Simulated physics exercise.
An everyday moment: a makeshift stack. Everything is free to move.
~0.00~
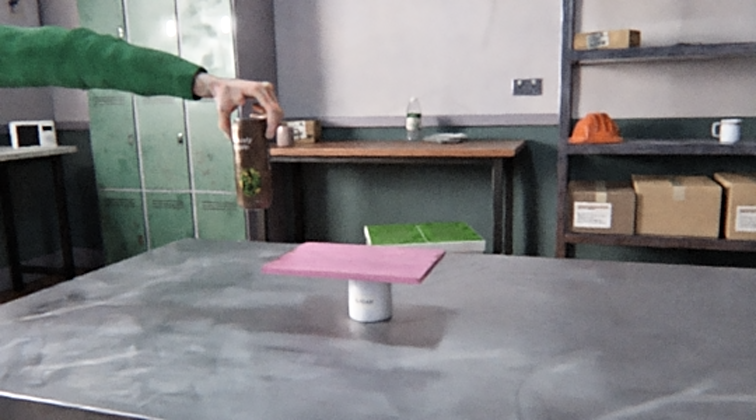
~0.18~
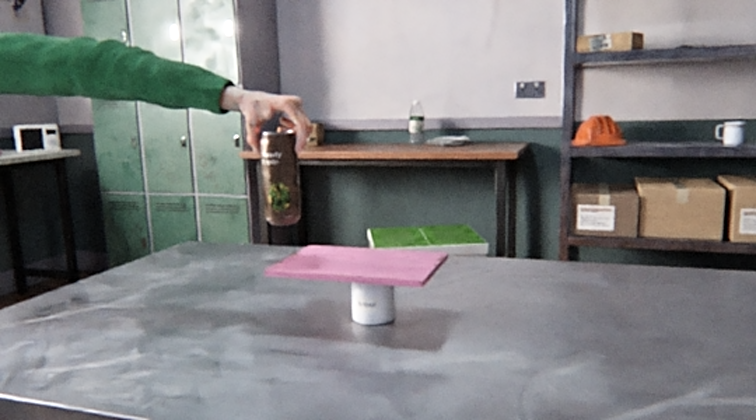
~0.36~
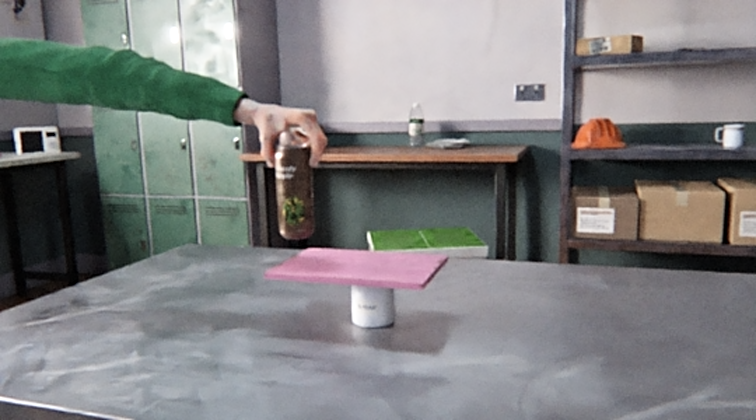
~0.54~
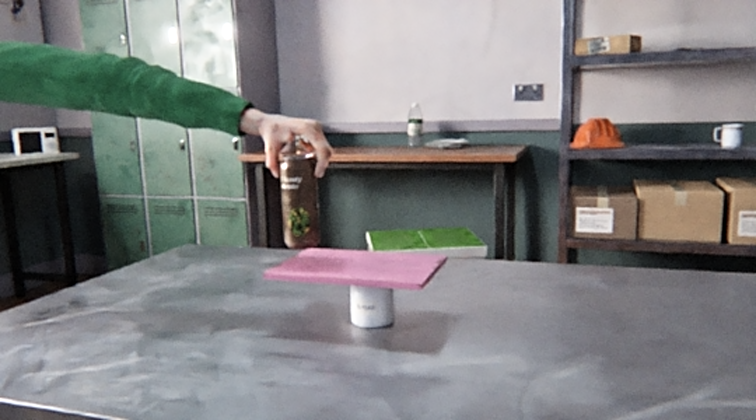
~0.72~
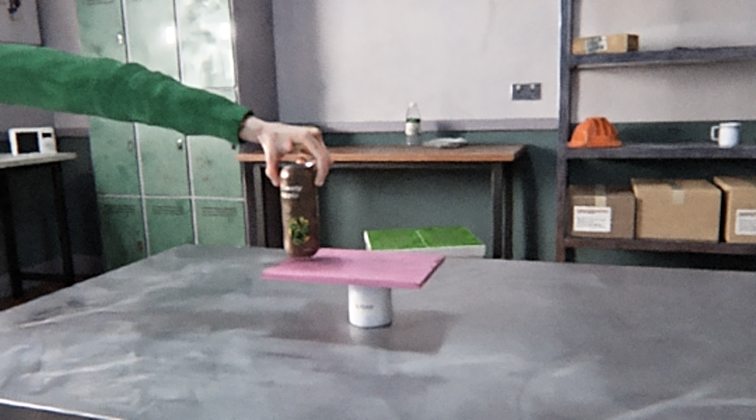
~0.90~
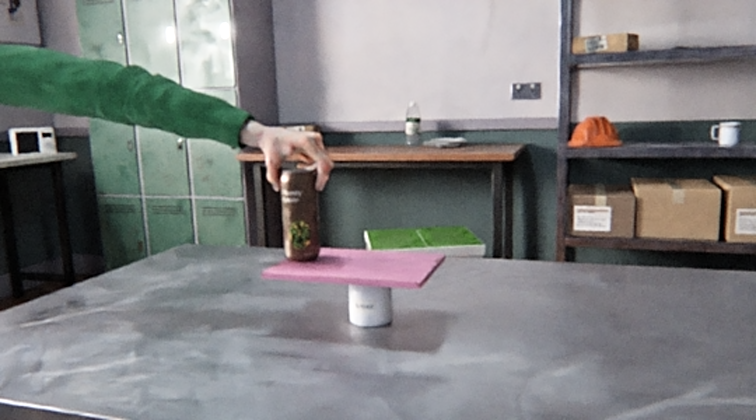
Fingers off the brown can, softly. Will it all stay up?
Here the stack loses its balance.
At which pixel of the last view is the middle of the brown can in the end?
Near (237, 292).
Around 1.20 s, brown can now fallen; pink board rocked 46° from its first pose.
Around 1.30 s, pink board rocked 44° from its first pose.
Around 1.40 s, pink board rocked 33° from its first pose.
Finally (2.0 s), fallen, brown can; moved from the start, pink board; white jar still in place. Final places as the last picture's camera would see them, brown can near (237, 292). The stack comes apart.
